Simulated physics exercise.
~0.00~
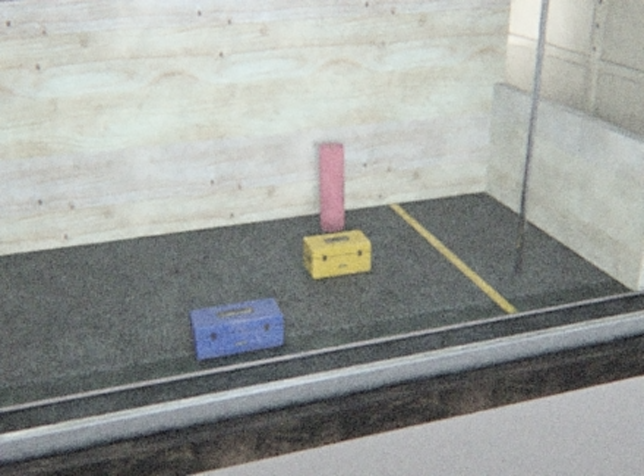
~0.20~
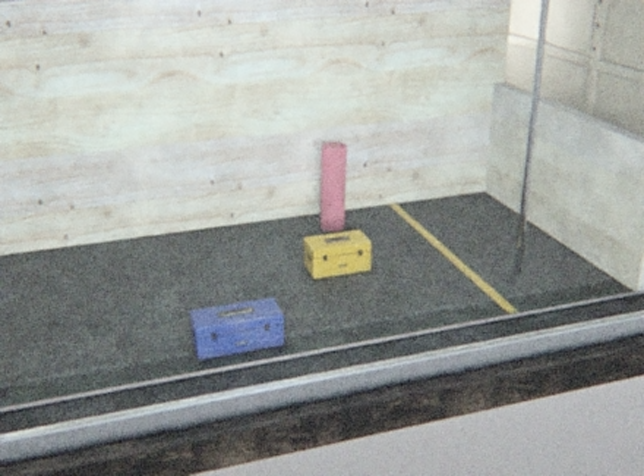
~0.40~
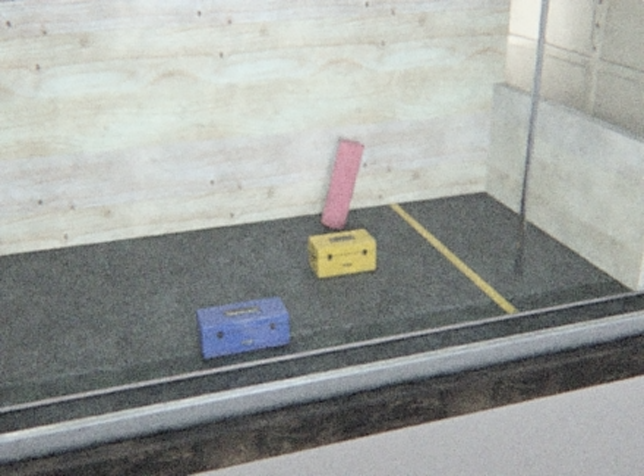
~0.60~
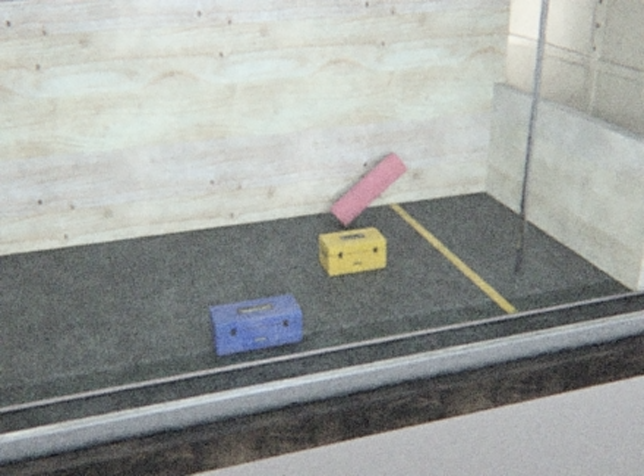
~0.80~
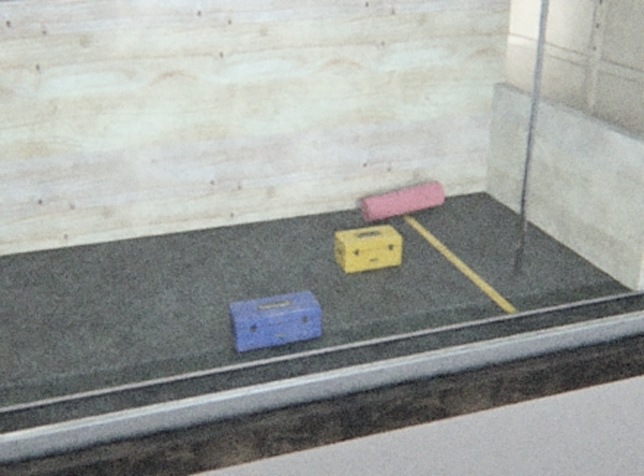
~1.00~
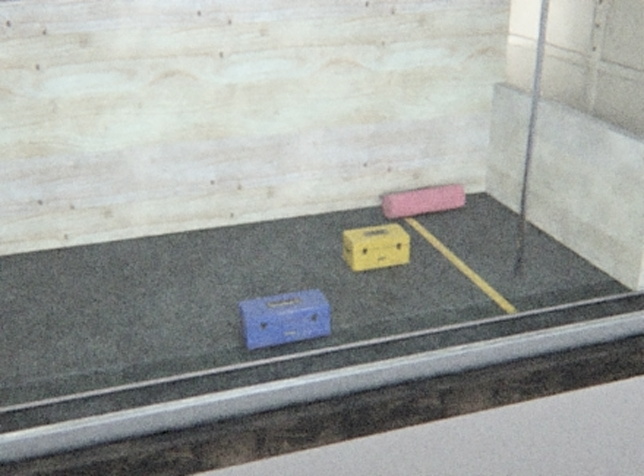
In a wood-walled bay with a dark floor, an upright pink roll tips over to the right and slides across a yellow line, while a blue toolbox and a yellow toolbox slide a little right and stop short of it.
